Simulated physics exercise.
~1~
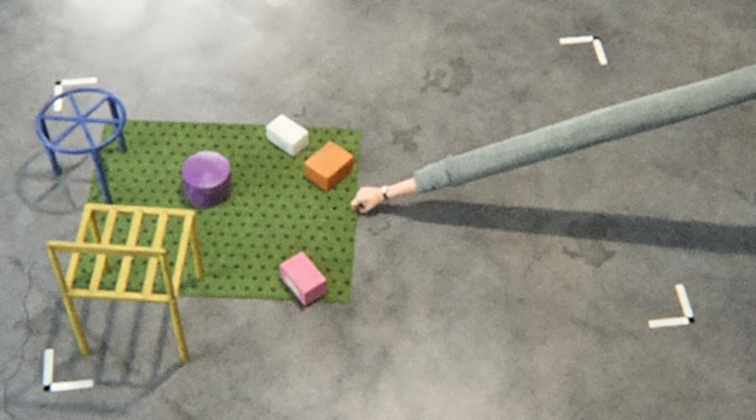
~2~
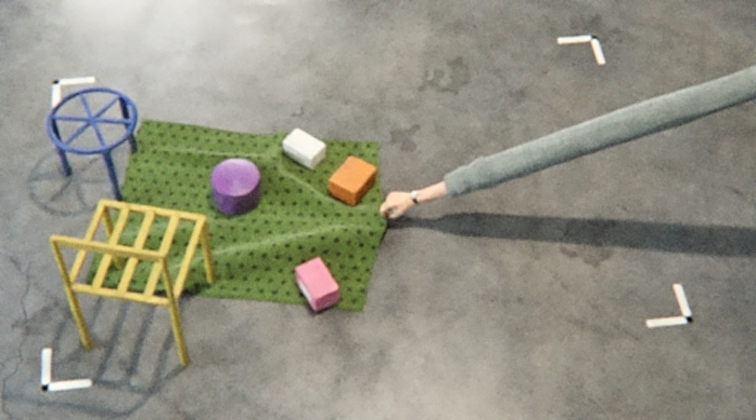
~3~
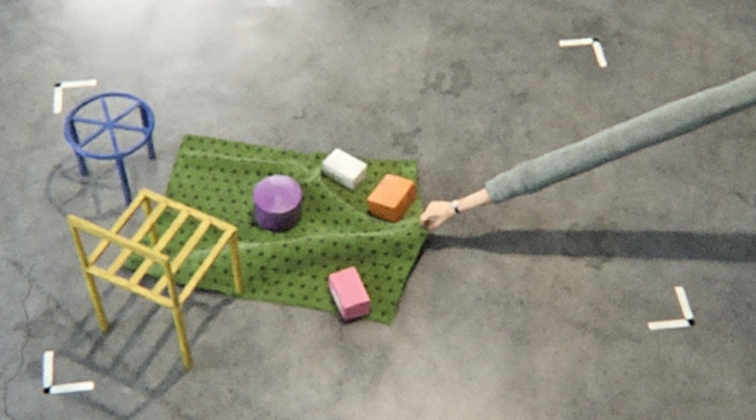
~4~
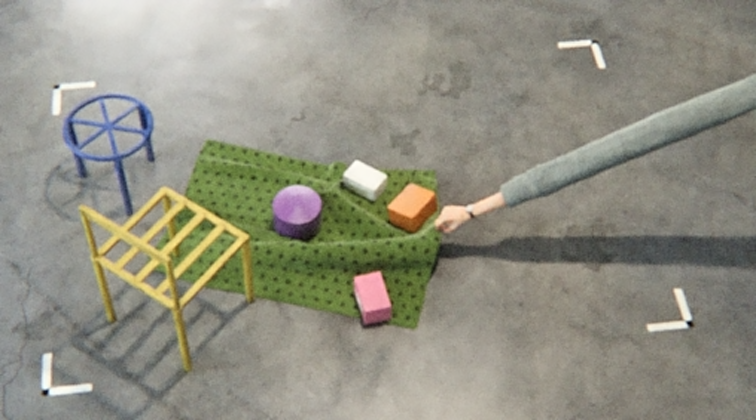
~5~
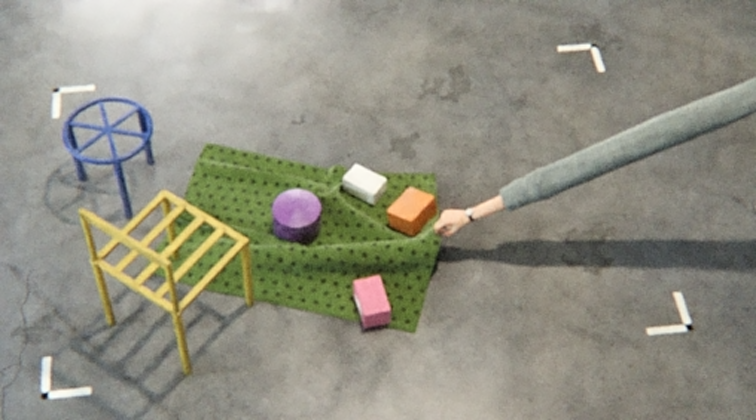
A hand at the end of a long grey sleeve reaches in from the right and grips the edge of a green dotted sheet on a grey concrete floor, seen from above inside white corner marks. On the sheet are a purple tub at left, white and orange boxes near the upper right, and a pink box below, with a blue stool and yellow chair at its left side. The hand drags the sheet rightward, wrinkling it and carrying the tub and boxes along. The chair and stool also shift and turn slightly. Finally the hand stops, still holding the rumpled sheet, with everything on it resting farther right.
